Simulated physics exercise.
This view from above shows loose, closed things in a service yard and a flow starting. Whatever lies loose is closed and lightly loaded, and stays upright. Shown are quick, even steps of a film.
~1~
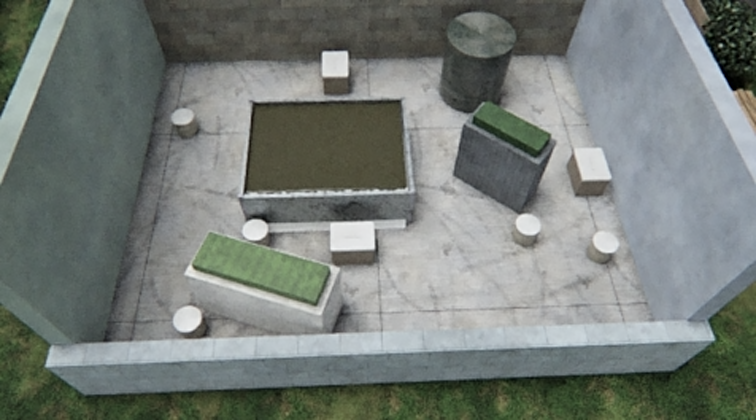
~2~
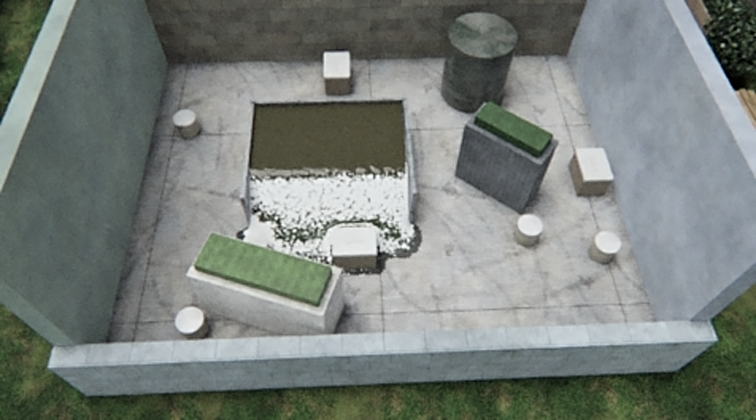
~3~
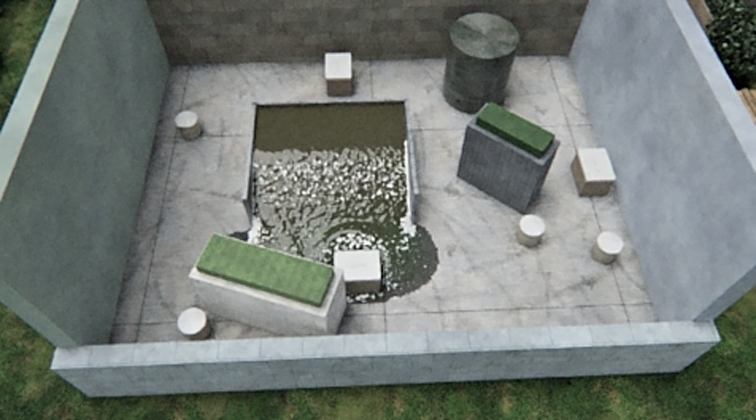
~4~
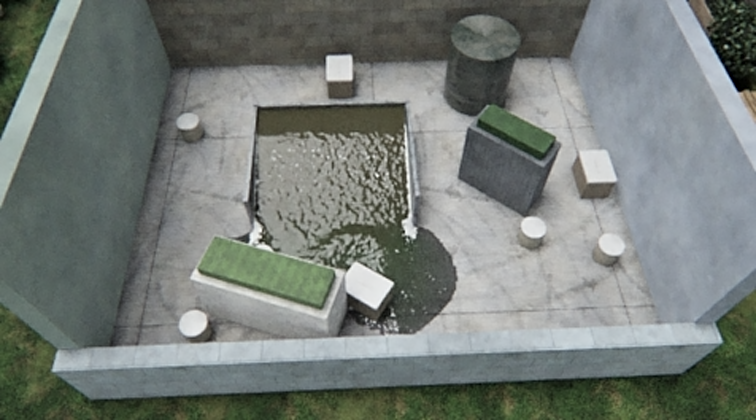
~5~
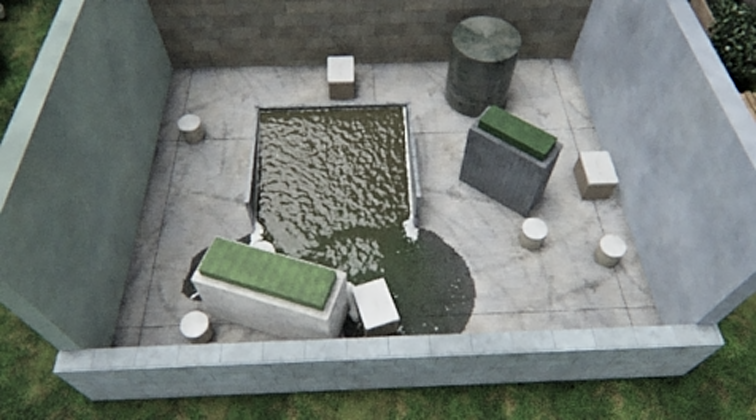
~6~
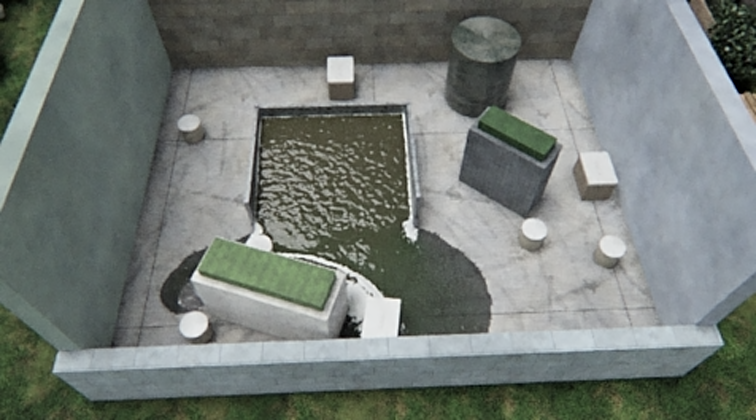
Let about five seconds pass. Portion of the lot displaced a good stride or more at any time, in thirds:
The part that gets shoved well aside reaches two thirds.
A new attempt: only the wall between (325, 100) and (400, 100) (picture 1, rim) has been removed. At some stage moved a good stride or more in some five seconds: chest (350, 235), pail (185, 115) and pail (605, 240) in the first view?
Lab note - in sequence: Did not travel far; travelled far enough; travelled far enough.
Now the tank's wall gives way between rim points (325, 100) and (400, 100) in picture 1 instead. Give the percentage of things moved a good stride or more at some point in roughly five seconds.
Roughly 50 percent.
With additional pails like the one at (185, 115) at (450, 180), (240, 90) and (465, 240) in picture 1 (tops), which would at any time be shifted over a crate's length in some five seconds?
Stays put, stays put, shoved clear.
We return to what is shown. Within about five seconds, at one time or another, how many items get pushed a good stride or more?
That works out to 7.
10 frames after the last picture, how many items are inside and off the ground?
The count is 1.
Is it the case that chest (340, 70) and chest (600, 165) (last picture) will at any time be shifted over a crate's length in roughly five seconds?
Taking them in turn, the first fell short and the second covered the distance.
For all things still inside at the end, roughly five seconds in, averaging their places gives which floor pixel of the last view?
Near (373, 137).
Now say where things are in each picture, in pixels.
A chest at (352, 236), on the bottom; a pail at (255, 230) rests on the ground; 0 of 8 have shifted, in the first picture.
A chest at (354, 240) rests on the ground, close to its start; a pail at (255, 244) rests on the ground, close to its start; 2 of 8 have shifted, in the second picture.
A chest at (357, 265), on the bottom, a stride from its start; a pail is out of sight; 2 of 8 have shifted, in the third picture.
A chest at (366, 285) rests on the ground, a stride from its start; a pail at (261, 256), afloat, a stride from its start; 2 of 8 have shifted, in the fourth picture.
A chest at (375, 303) rests on the ground, a stride from its start; a pail at (261, 253) floats, a stride from its start; 2 of 8 have shifted, in the fifth picture.
A chest at (381, 320), afloat, a stride from its start; a pail at (259, 246) floats, a stride from its start; 2 of 8 have shifted, in the sixth picture.
A moment on, 1 of 8 are well off their spots; 2 afloat.
Next, 2 of 8 are well off their spots; 1 afloat.
Later, 6 of 8 are well off their spots; 4 afloat.
In the end, 7 of 8 are well off their spots, and 7 have been at some point; 5 afloat.
